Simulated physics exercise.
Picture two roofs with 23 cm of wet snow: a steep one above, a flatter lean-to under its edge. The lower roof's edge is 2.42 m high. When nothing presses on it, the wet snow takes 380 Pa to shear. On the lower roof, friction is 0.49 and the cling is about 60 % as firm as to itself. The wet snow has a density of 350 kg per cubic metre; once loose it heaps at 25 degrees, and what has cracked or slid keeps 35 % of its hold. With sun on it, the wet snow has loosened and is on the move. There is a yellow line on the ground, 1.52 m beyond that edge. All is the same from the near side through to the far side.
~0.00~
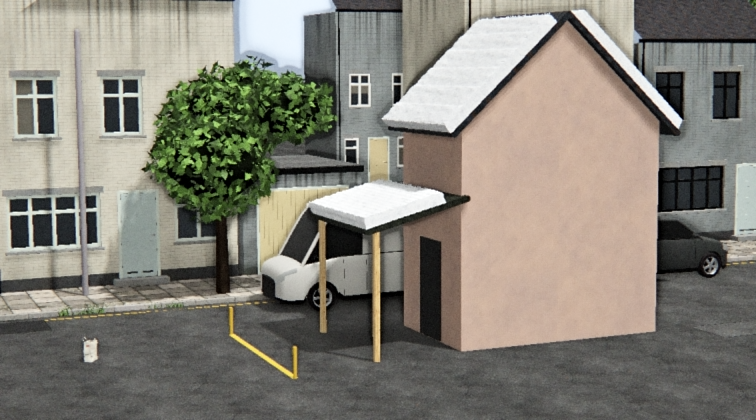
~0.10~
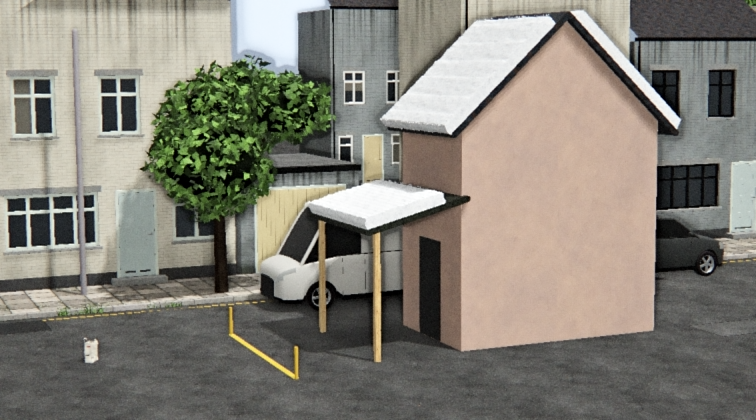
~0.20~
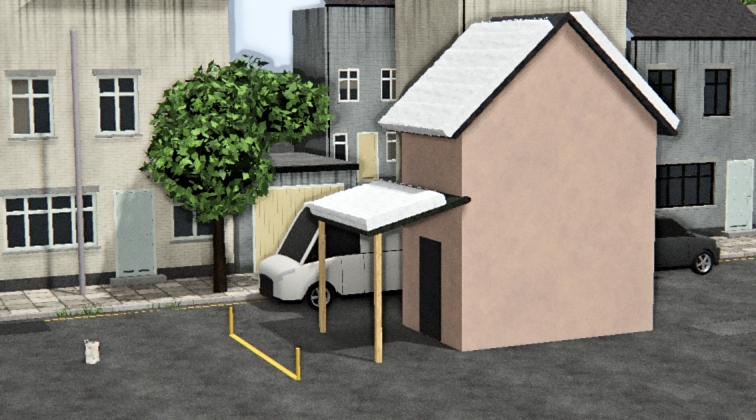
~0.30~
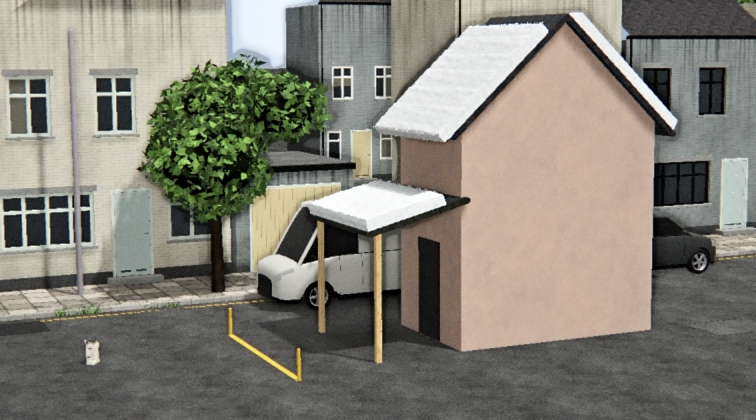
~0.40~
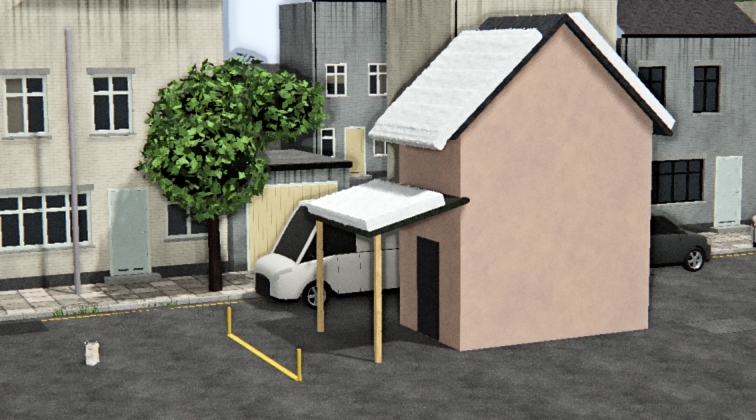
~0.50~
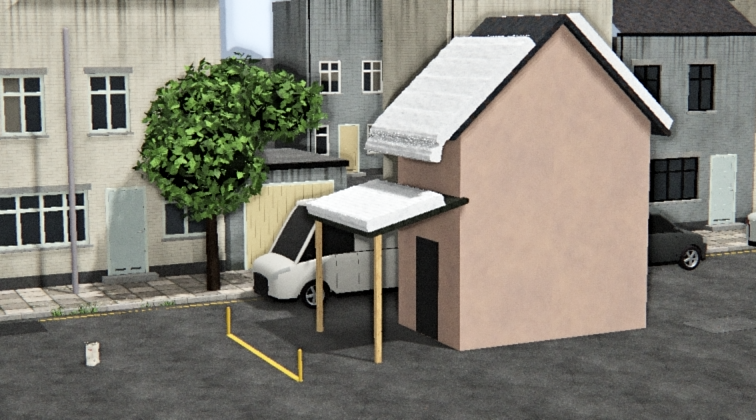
Thick white snow sliding down the steep roof of a pink building, baring dark roof near the ridge and overhanging the eave.
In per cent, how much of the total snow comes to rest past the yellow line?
Roughly 46 per cent.
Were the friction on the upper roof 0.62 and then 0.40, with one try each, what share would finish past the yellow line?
In that order: 20 %, 40 %.
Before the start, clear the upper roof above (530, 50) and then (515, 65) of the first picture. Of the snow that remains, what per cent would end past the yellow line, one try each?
It would be 30 percent the first time and 20 percent the second.
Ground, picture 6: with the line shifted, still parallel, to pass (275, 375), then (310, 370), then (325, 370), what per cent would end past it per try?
First try around 40 per cent, second around 55 per cent, third around 60 per cent.
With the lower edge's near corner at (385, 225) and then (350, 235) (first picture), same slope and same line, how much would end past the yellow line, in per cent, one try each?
Roughly 45 % and then 40 %.
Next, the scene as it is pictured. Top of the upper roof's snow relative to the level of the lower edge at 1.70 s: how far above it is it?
I'd estimate around 0.7 m up from the lower edge.
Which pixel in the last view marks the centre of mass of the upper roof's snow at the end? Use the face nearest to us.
Approximately at pixel (274, 335).
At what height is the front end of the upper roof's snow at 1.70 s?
I'd say around 1.4 metres.
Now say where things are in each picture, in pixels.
In the first picture, front end of the wet snow at (450, 118).
In the second picture, front end of the wet snow at (449, 119), its middle shifted 2.1 cm.
In the third picture, front end of the wet snow at (448, 123), its middle shifted 8.2 cm, 3 % of it past the upper edge, in one piece.
In the fourth picture, front end of the wet snow at (444, 135), its middle shifted 18 cm, 6 % of it past the upper edge, in one piece.
In the fifth picture, front end of the wet snow at (438, 140), its middle shifted 33 cm, 11 % of it past the upper edge, cracking.
In the sixth picture, front end of the wet snow at (433, 152), its middle shifted 52 cm, 18 % of it past the upper edge, cracking.
By 1.05 s, none is below the lower edge and 0 % is past the line.
By 1.70 s, 34 % is below the lower edge and 0 % is past the line.
By 2.35 s, 64 % is below the lower edge and 45 % is past the line.
By 3.00 s, 64 % is below the lower edge and 46 % is past the line.
By 3.10 s, at the end, 64 % is below the lower edge and 46 % is past the line.
